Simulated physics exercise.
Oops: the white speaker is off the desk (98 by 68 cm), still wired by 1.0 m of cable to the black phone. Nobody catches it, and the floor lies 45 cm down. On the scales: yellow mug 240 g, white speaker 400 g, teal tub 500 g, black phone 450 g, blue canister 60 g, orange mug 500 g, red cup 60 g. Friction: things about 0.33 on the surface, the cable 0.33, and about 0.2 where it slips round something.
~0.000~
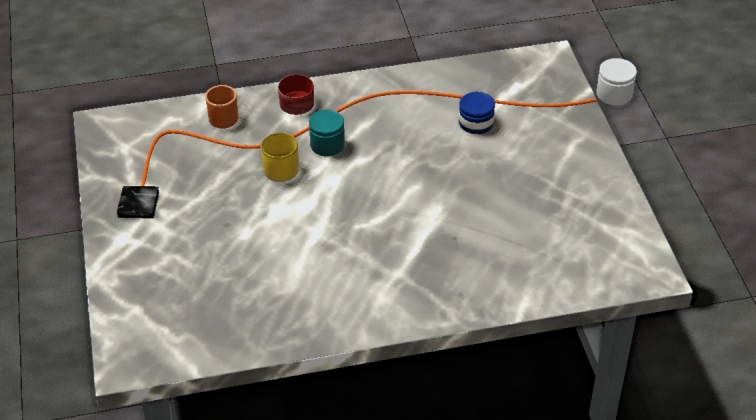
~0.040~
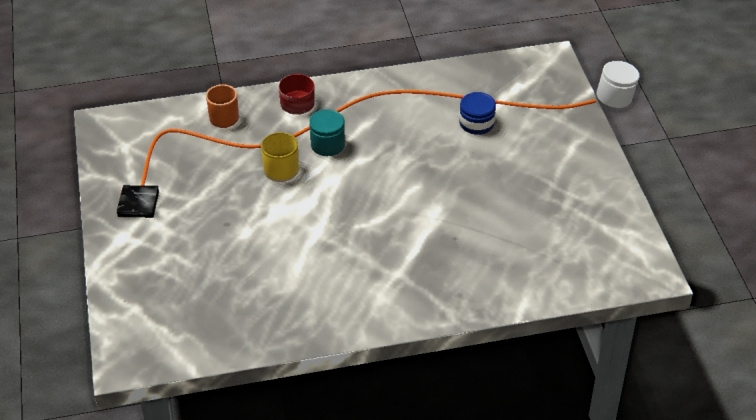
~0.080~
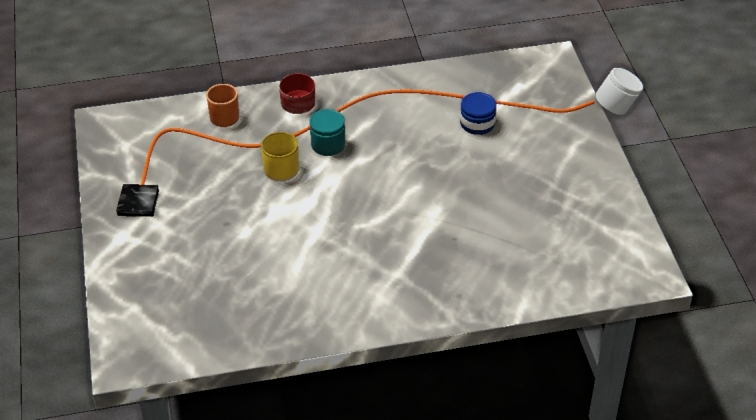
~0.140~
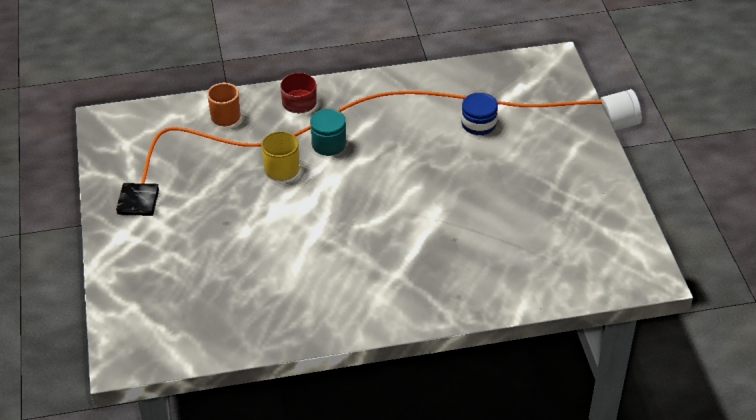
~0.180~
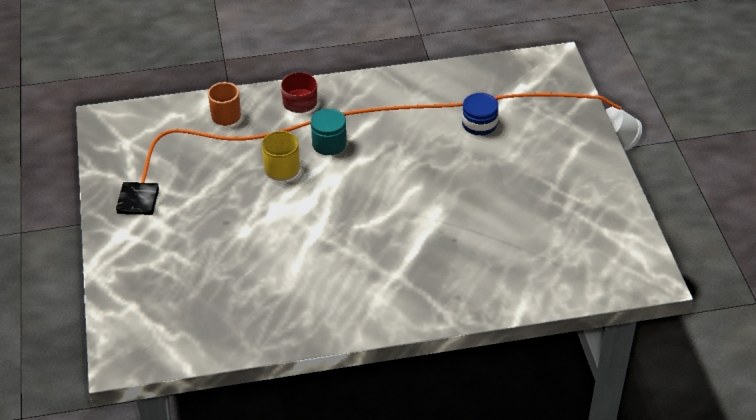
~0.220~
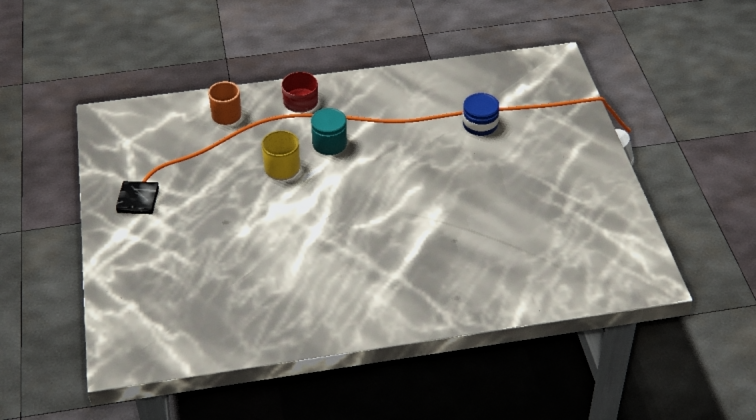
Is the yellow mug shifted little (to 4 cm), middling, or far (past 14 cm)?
Result: Yellow mug stays in the low band.
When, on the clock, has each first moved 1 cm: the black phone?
Black phone 0.30 s.
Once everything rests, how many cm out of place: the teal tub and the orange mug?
Teal tub 0 cm, orange mug 0 cm.
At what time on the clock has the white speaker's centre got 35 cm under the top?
About: 0.55 s.
At 0.5 s, the cable's tail end at (221, 186); black phone 12 cm off its start, white speaker over the edge, blue canister 2 cm off its start.
At 0.7 s, the cable's tail end at (267, 151); yellow mug 2 cm off its start, black phone 22 cm off its start, white speaker over the edge.
At 1.0 s, the cable's tail end at (267, 151); yellow mug 2 cm off its start at (289, 141), black phone 22 cm off its start at (248, 152), white speaker over the edge.
At 1.2 s, the cable's tail end at (267, 151); yellow mug 2 cm off its start, black phone 22 cm off its start, white speaker over the edge.
At 2.4 s, the cable's tail end at (267, 151); yellow mug 2 cm off its start at (289, 141), black phone 22 cm off its start at (248, 152), white speaker over the edge, blue canister 2 cm off its start at (484, 109).
